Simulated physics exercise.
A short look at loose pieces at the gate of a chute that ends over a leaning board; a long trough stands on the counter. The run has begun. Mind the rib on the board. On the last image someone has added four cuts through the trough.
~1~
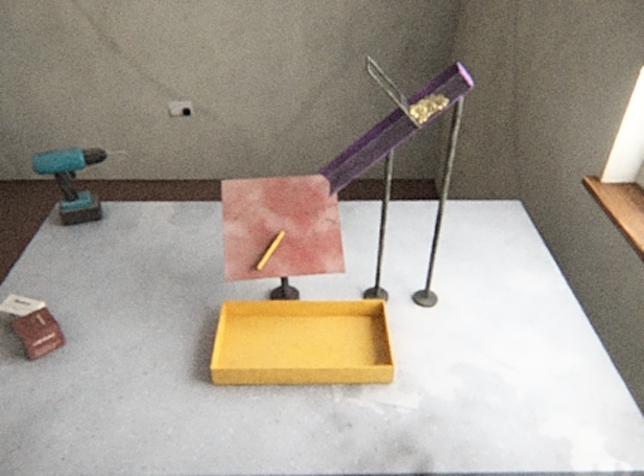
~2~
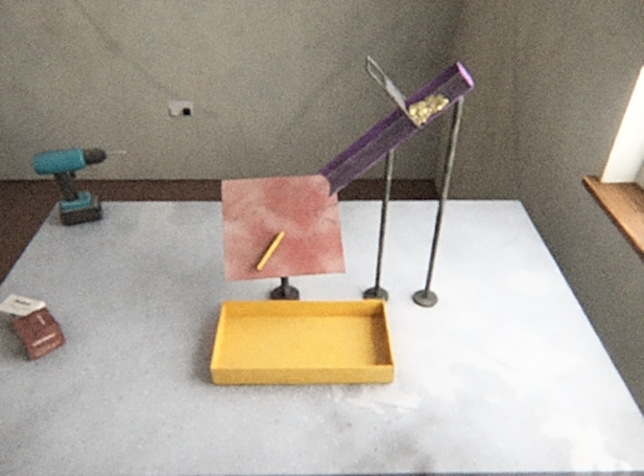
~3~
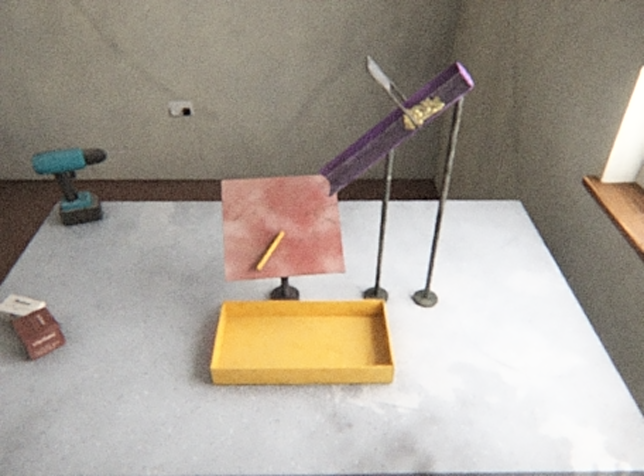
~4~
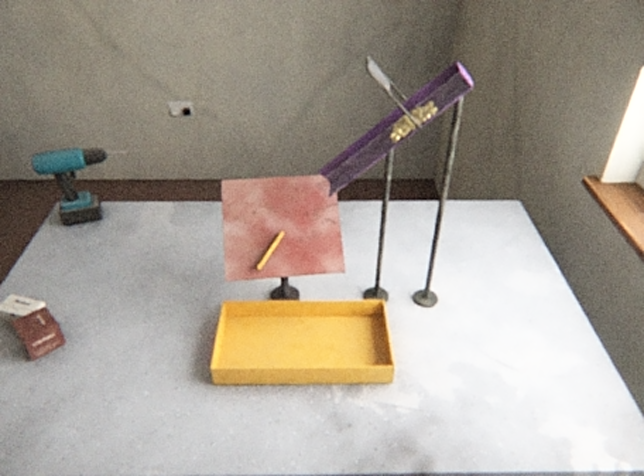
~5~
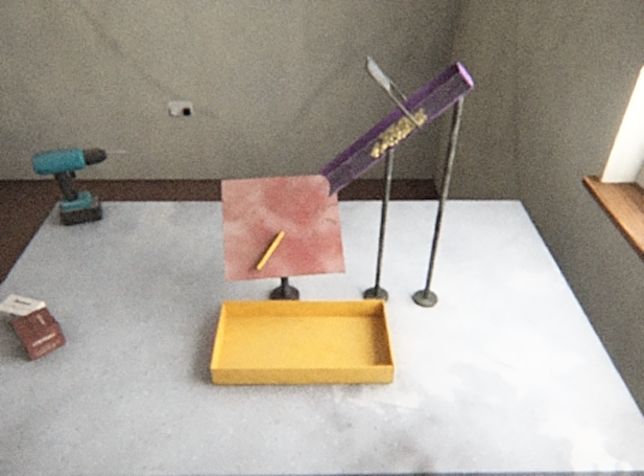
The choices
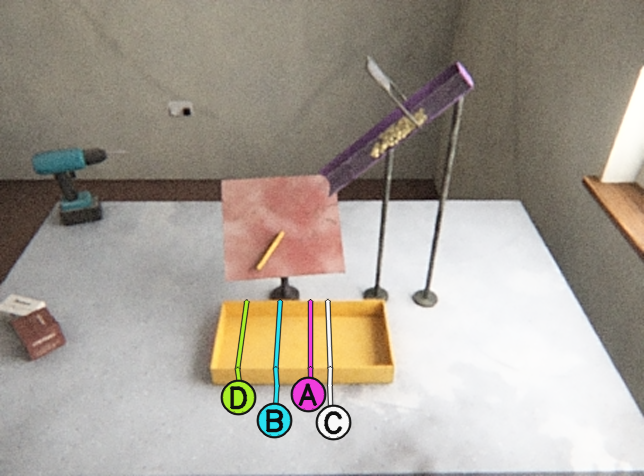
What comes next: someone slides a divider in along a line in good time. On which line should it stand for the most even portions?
B is best.
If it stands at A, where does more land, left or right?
The left side.
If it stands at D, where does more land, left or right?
More lands on the right.
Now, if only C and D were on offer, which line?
D it is.
On the marked copy, line A crosses the front rim at (310, 367); line B crosses the front rim at (275, 368); line C crosses the front rim at (330, 367); line D crosses the front rim at (237, 368).
With A, of what is caught, nearly all on the left of the divider, a small part on the right.
With B, of what is caught, about half on the left of the divider, about half on the right.
With C, of what is caught, nearly all on the left of the divider, a stray few on the right.
With D, of what is caught, about a quarter on the left of the divider, most on the right.
